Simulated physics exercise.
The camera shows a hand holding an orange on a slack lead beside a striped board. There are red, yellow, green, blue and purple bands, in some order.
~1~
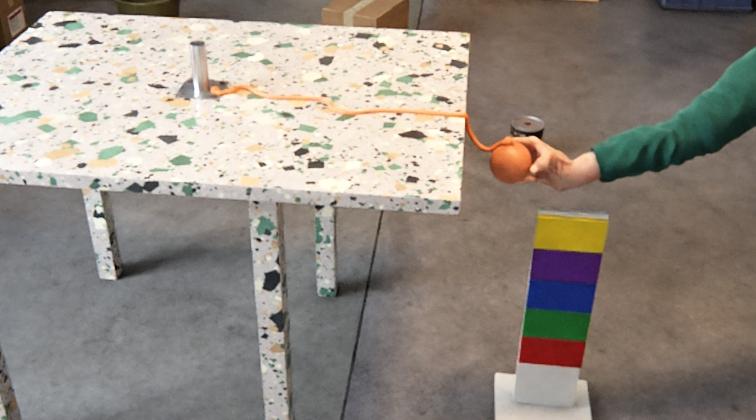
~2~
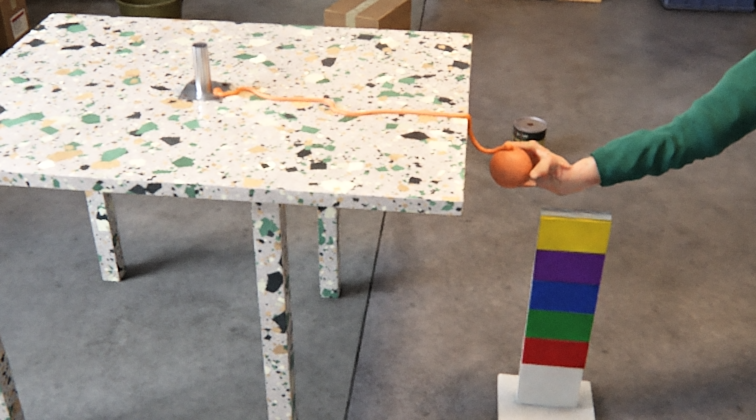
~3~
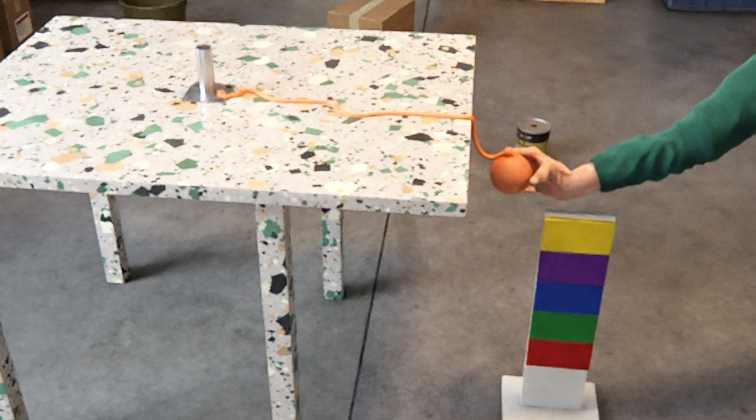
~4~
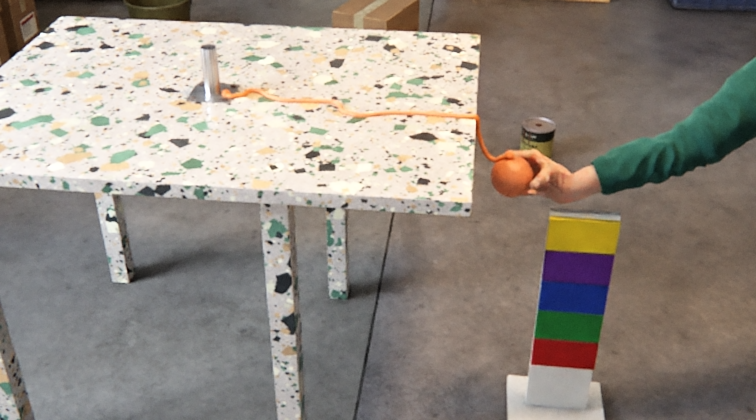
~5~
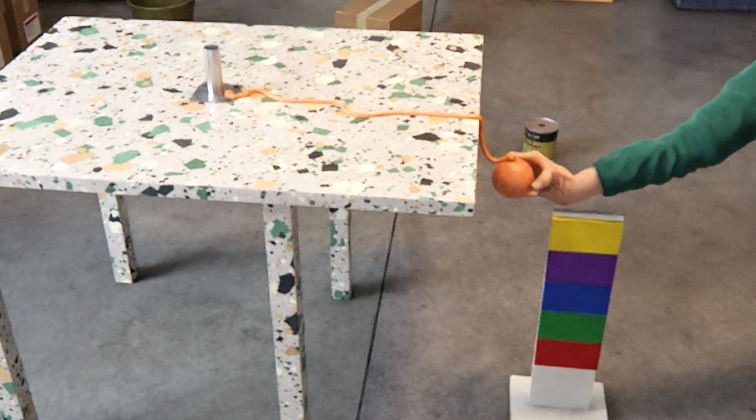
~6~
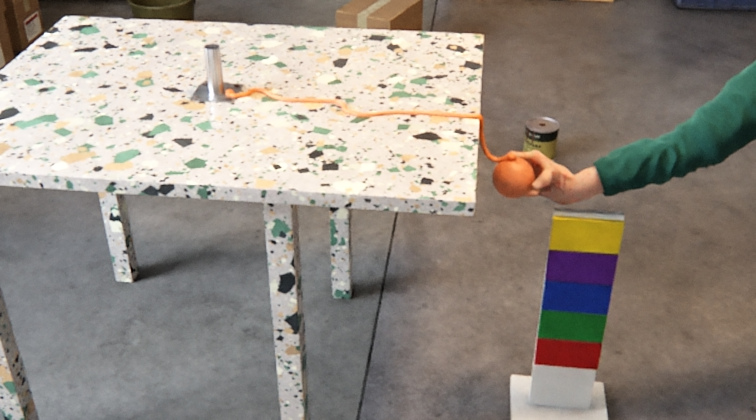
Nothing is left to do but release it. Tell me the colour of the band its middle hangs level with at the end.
Yellow.
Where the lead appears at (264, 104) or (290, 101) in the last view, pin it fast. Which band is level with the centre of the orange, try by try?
Yellow, then yellow.
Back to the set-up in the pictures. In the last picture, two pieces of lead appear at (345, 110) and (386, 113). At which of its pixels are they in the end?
They finish at (373, 107) and (417, 112) respectively.
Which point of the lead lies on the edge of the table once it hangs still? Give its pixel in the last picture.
At (451, 115), roughly.
Soon after, orange near (484, 216); level with yellow.
After that, orange near (478, 224); level with yellow.
And then, orange near (465, 225); level with yellow.
In the end, orange near (468, 225); level with yellow. At yellow.
